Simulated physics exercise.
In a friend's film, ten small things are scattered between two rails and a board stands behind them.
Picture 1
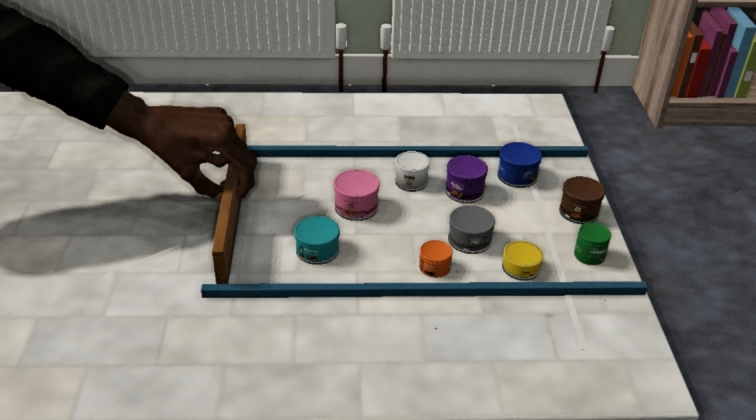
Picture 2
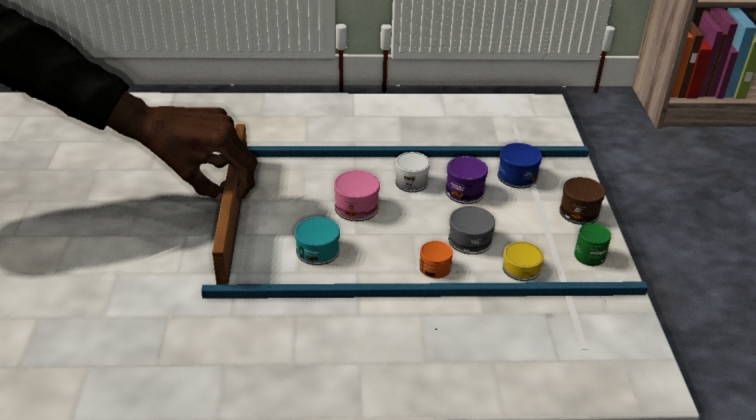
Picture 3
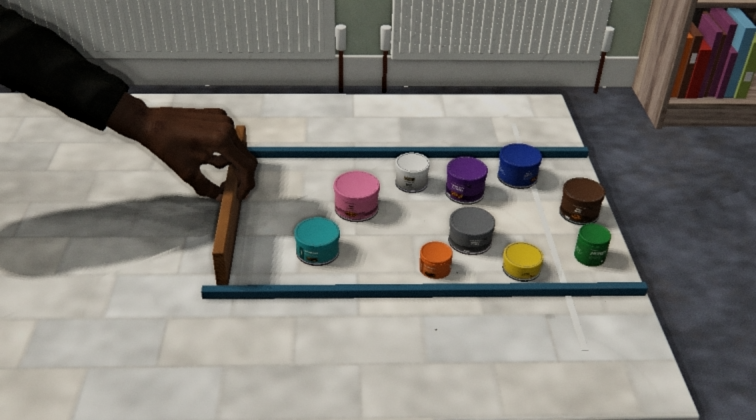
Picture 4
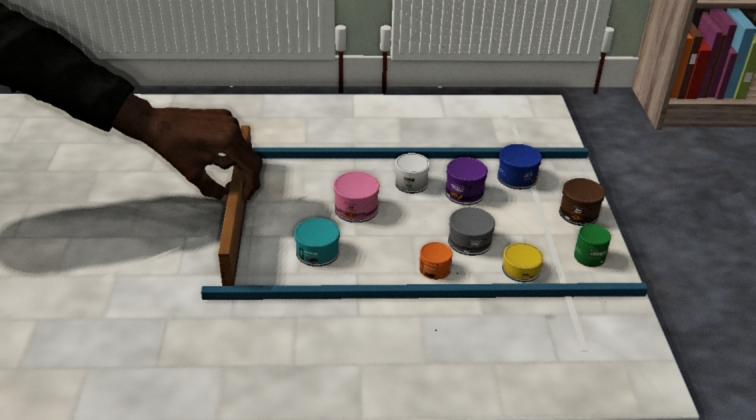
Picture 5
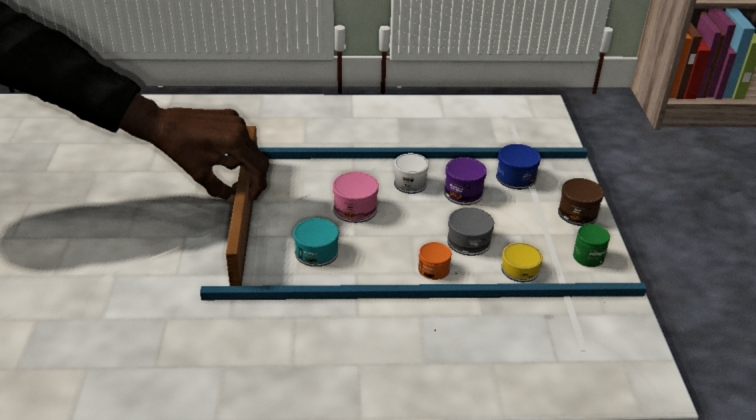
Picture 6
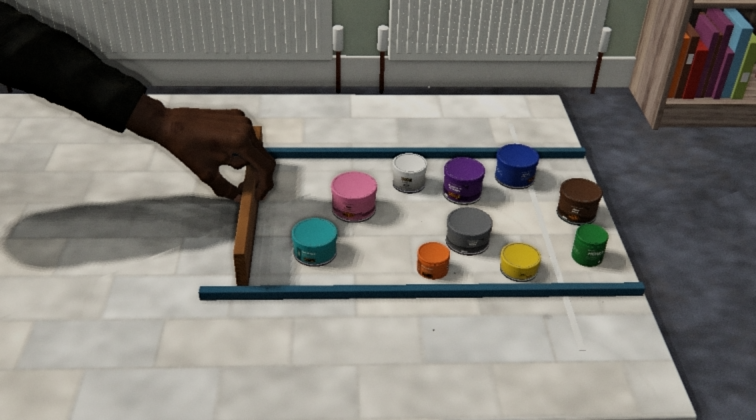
To begin with, ten small colourful tubs sit scattered between two blue rails on a pale tiled surface, while a hand grips a brown board at the left. The hand then slides the board slowly a short way to the right, towards the turquoise tub, while the tubs stay almost still.
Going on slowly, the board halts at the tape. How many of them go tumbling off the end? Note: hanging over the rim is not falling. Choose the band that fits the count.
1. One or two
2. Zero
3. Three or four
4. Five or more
One or two.
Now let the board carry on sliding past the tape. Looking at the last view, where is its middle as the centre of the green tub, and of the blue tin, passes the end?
The middle is at (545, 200) when it's the green tub, and at (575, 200) when it's the blue tin.
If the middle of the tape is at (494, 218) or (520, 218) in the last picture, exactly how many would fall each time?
Counts per try: 0 and 0.
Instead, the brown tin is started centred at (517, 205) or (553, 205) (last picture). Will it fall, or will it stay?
Well, the brown tin stays aboard in the first case and is gone in the second.
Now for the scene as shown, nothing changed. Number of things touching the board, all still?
Contact count: 4.
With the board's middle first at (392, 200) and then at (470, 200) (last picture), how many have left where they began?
It comes to 3 for the first spot, 8 for the other.
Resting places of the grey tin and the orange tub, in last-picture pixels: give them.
Grey tin at (600, 223), orange tub at (576, 270).
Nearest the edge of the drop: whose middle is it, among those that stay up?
Nearest at the end: The green tub.
Early on, none off yet; brown tin at rest near (579, 202); green tub at rest near (590, 246); blue tin at rest near (516, 167).
A while later, none off yet; brown tin at rest near (579, 202); green tub at rest near (590, 246); blue tin moving near (523, 165).
Finally, the number that fall off is one or two; lost, brown tin.
